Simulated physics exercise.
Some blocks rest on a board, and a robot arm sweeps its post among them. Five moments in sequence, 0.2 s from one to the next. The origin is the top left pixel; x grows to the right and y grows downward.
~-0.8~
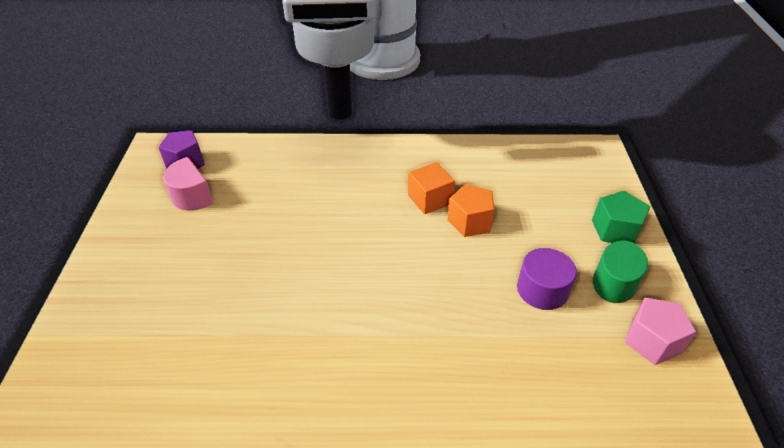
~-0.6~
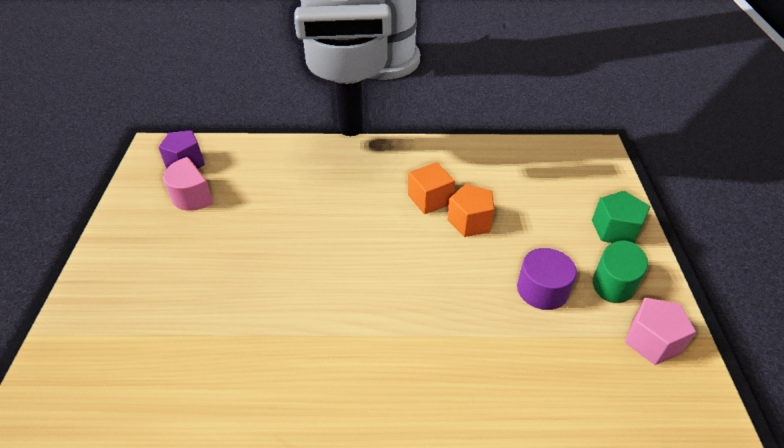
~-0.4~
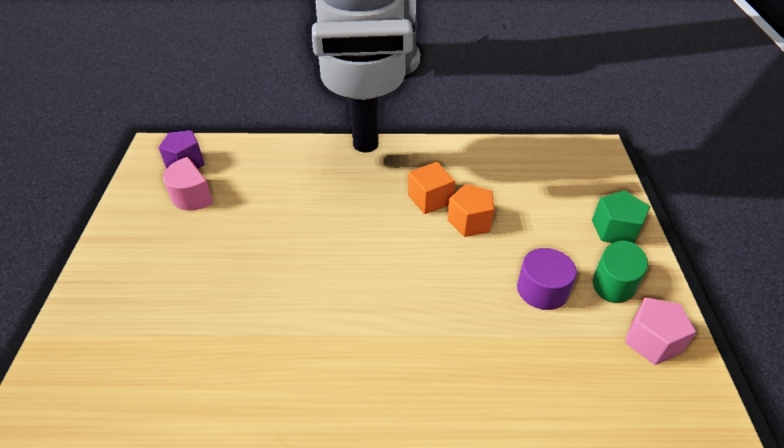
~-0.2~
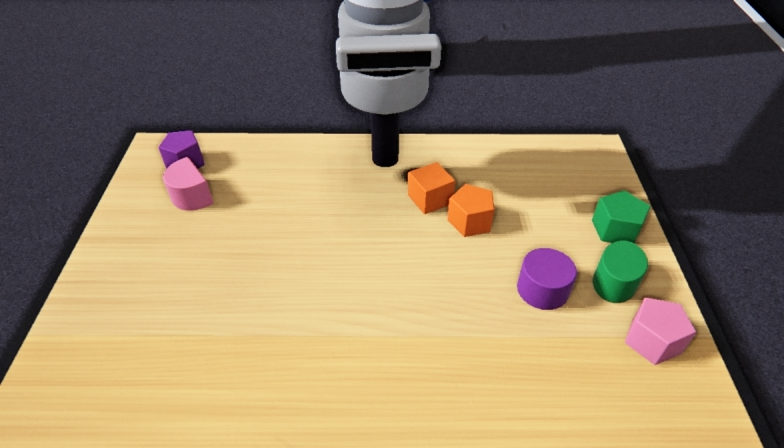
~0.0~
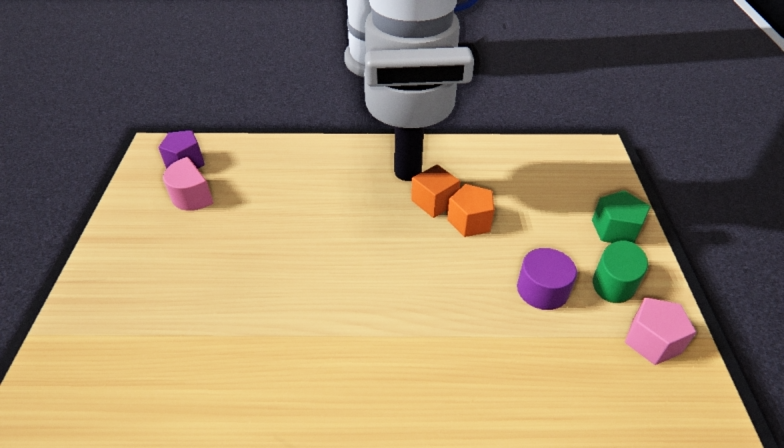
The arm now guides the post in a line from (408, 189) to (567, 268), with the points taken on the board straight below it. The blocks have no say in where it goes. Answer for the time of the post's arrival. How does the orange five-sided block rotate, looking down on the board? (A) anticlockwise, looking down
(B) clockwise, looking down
A
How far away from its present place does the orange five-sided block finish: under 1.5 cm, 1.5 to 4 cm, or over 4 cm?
The answer will be the long band, over 4 cm.
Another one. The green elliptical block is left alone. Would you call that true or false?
The statement is incorrect.
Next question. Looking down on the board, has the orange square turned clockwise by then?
Going by the path, no.
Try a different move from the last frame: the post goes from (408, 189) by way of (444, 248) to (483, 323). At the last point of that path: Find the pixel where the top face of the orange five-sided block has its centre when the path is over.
It sits at (516, 212).
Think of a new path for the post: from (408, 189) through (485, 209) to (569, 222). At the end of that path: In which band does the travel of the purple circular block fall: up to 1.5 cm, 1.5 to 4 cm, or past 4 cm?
Band: 1.5 to 4 cm.
The first path, step by step. One third of the way, post at (459, 196); orange square at (490, 202); orange five-sided block at (524, 219).
Two thirds of the way, post at (514, 222); orange square at (549, 227), turned 20° anticlockwise; orange five-sided block at (589, 242); purple circular block at (553, 270); green elliptical block at (635, 263).
At the end, post at (572, 252); orange square at (612, 251), turned 45° anticlockwise; orange five-sided block at (655, 254), turned 35° anticlockwise; purple circular block at (553, 270); green elliptical block at (700, 285), turned 60° clockwise.
